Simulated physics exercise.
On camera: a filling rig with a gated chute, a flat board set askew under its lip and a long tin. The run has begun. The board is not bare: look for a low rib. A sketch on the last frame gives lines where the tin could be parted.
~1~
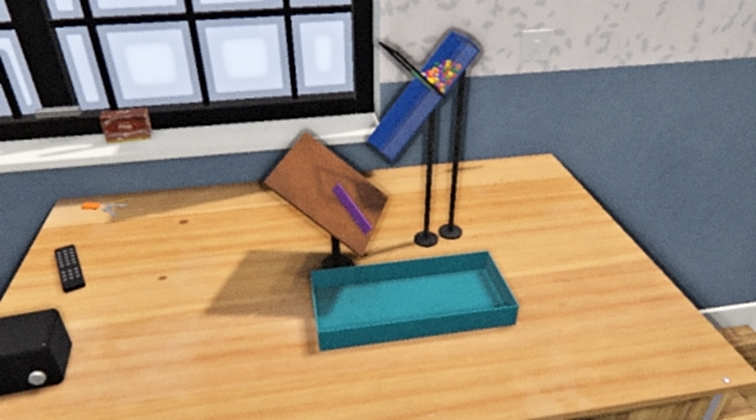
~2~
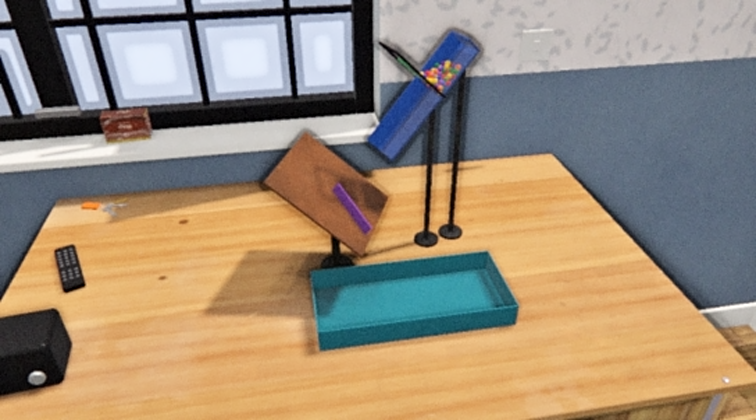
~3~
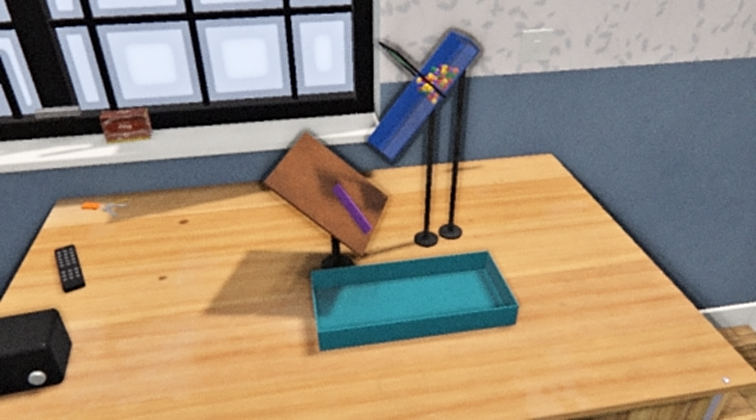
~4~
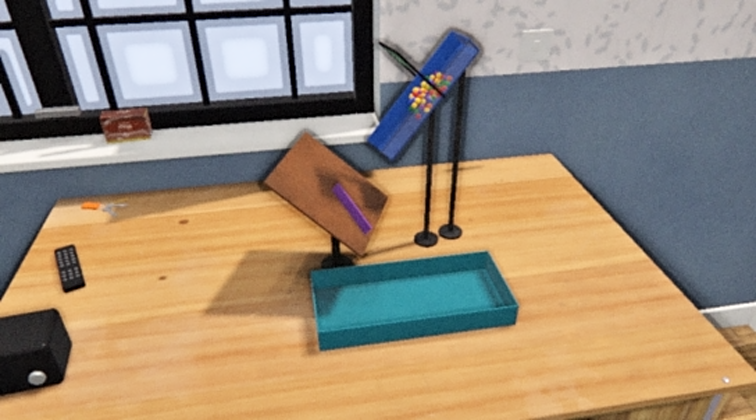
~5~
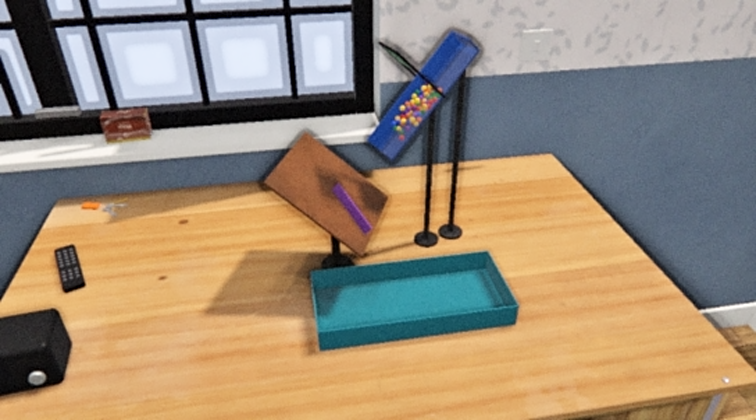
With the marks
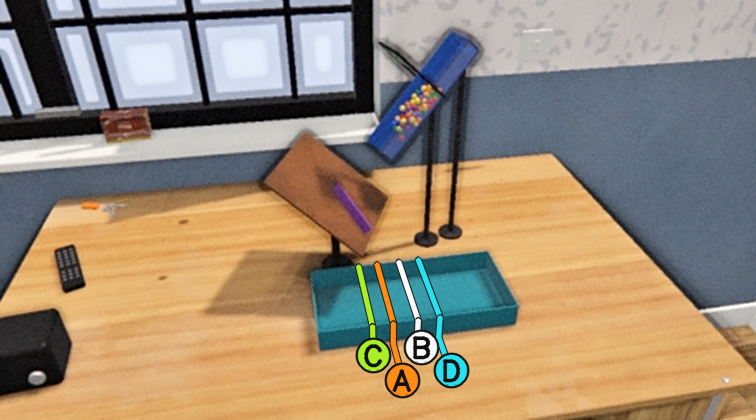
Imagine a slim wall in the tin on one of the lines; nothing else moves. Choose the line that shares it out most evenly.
Go for B.
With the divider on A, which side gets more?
The right side.
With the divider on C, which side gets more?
The right side.
On the marked copy, line A crosses the front rim at (393, 322); line B crosses the front rim at (417, 319); line C crosses the front rim at (372, 325); line D crosses the front rim at (439, 316).
Choosing A, of what is caught, none on the left of the divider, all on the right.
Choosing B, of what is caught, about half on the left of the divider, about half on the right.
Choosing C, of what is caught, none on the left of the divider, all on the right.
Choosing D, of what is caught, nearly all on the left of the divider, a small part on the right.
